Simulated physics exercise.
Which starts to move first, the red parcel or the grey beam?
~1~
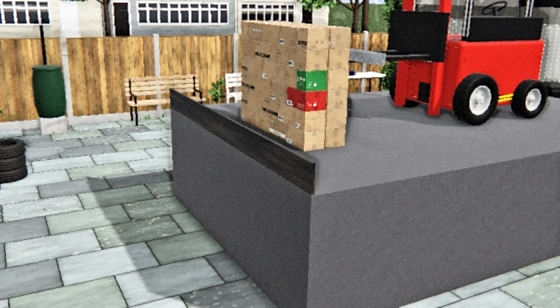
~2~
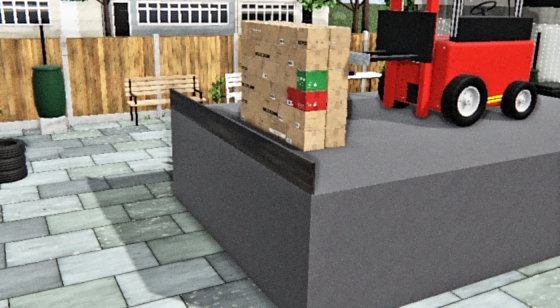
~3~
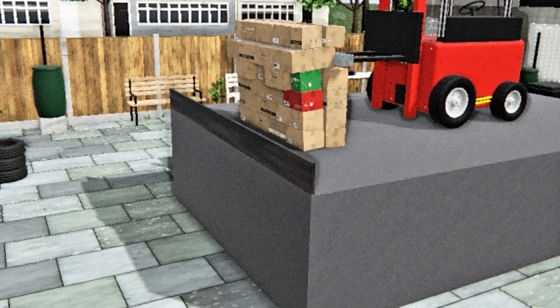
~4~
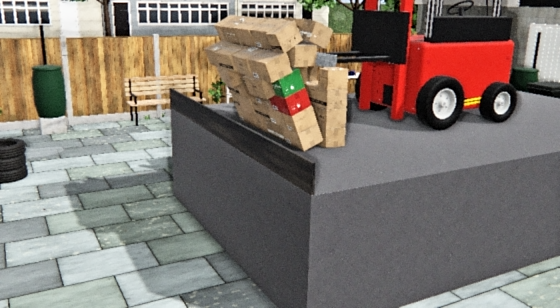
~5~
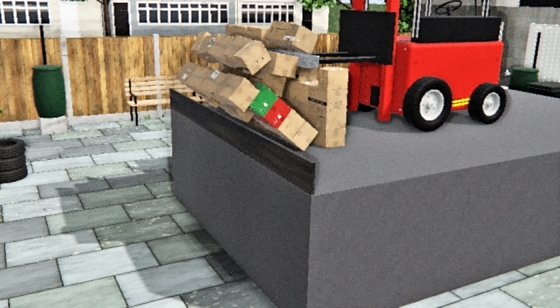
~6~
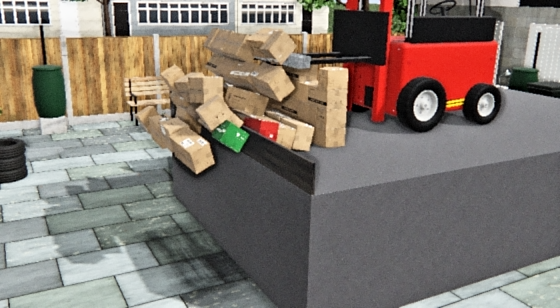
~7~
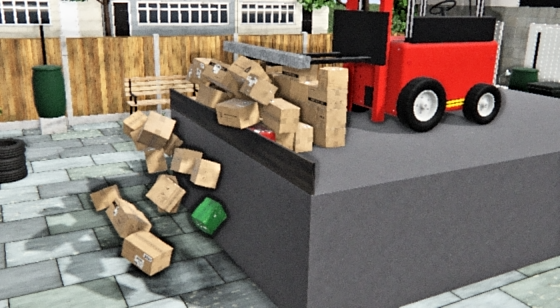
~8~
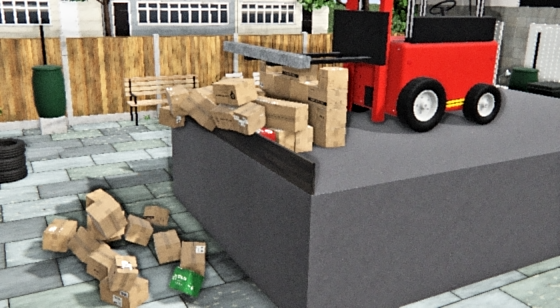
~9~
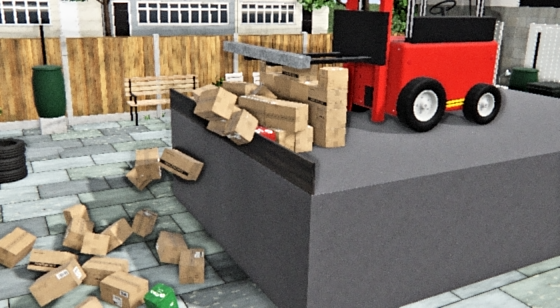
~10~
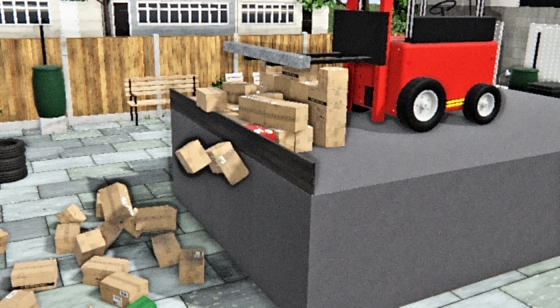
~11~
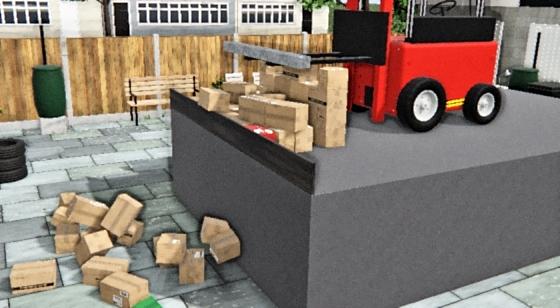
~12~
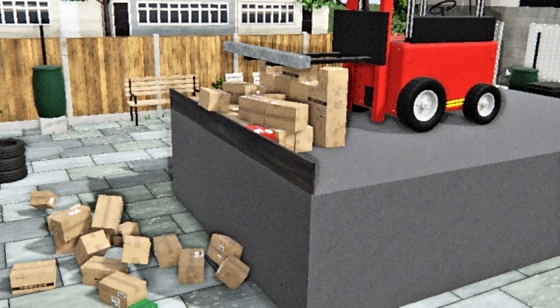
The grey beam starts to move first, travelling left with the lift truck, and the red parcel only shifts once the stack is being pushed over.
A paved yard with a wooden fence and benches is seen from a fixed, slightly raised view, with a grey raised deck on the right. Brown parcels, one green and one red among them, stand stacked behind a low dark board at the brink. A red lift truck rolls left and pushes a level grey beam into the stack, which leans and breaks apart. The green parcel and many brown ones tumble over the board onto the paving. The truck stops, and a few more drop. Finally a loose heap lies below, while the red parcel stays on the deck among the rest.
